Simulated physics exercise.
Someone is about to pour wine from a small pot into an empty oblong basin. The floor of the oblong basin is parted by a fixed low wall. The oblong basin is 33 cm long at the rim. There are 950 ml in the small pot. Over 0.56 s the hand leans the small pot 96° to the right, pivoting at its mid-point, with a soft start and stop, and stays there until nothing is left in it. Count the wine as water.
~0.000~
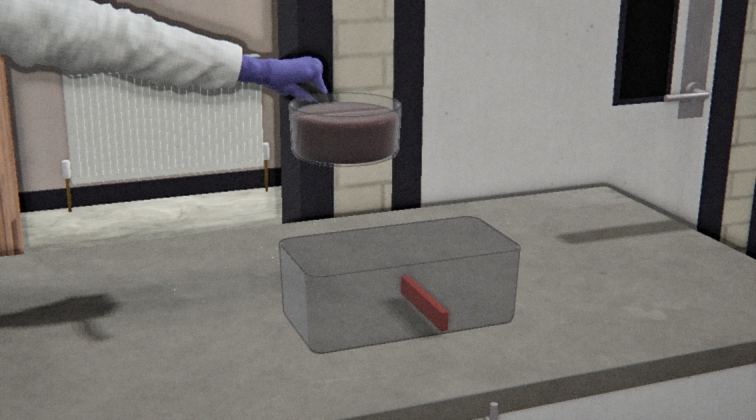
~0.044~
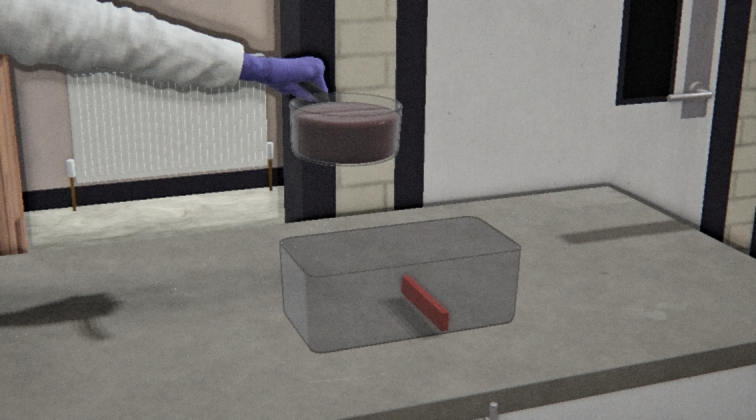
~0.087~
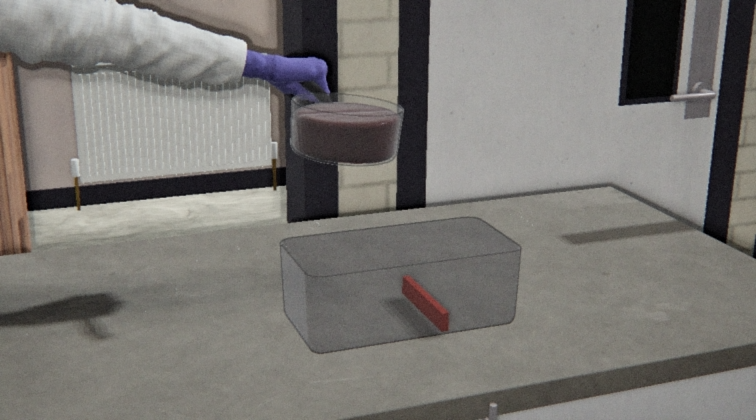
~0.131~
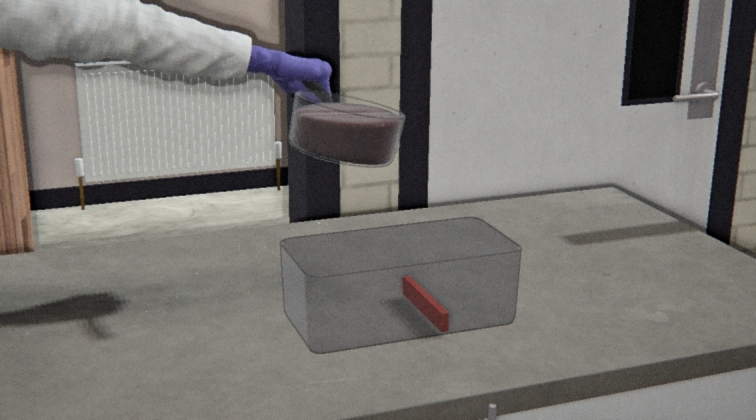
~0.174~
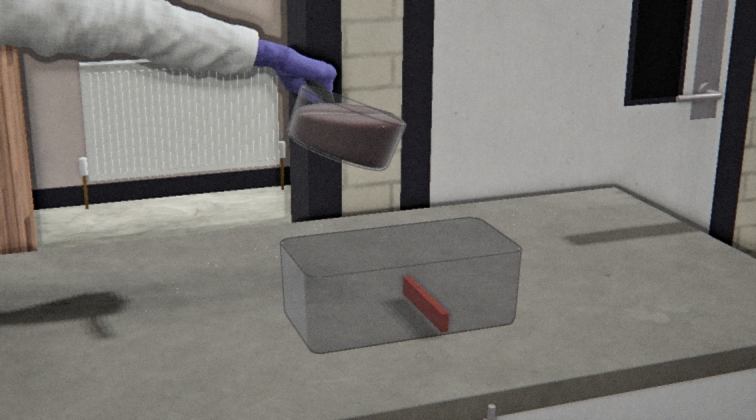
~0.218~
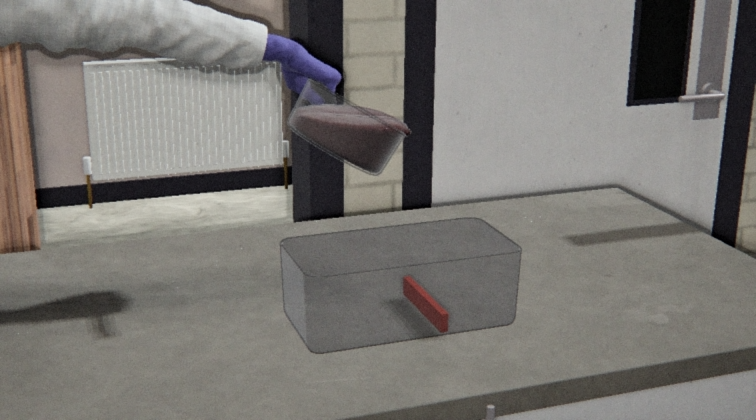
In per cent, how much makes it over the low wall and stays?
The far part has some 42 per cent.
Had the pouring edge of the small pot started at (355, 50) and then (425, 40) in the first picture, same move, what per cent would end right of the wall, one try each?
In turn about 25 and 50 per cent.
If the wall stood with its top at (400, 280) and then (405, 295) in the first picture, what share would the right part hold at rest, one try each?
In turn about 85 and 75 per cent.
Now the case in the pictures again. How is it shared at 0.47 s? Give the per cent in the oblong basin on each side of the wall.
Near 2 on the left, 16 on the right.
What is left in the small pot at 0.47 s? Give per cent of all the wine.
Near 26 in a hundred.
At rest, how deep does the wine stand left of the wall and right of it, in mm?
Left about 18 mm, right about 22 mm.
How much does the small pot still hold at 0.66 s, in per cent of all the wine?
Near 8 in a hundred.
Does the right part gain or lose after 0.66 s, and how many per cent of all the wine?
It goes down by about 16.
Then, 0.47 s in, the tilt is 90° and 27 per cent is still to pour, 2 is left of the wall and 16 right of it.
Then, 0.66 s in, the tilt is 96° and 8 per cent is still to pour, 21 is left of the wall and 59 right of it.
Then, 0.85 s in, the tilt is 96° and 2 per cent is still to pour, 39 is left of the wall and 51 right of it.
Then, 1.06 s in, the tilt is 96° and 0 per cent is still to pour, 50 is left of the wall and 46 right of it.
Finally, 55 per cent lies left of the wall, 42 right of it and 3 outside.
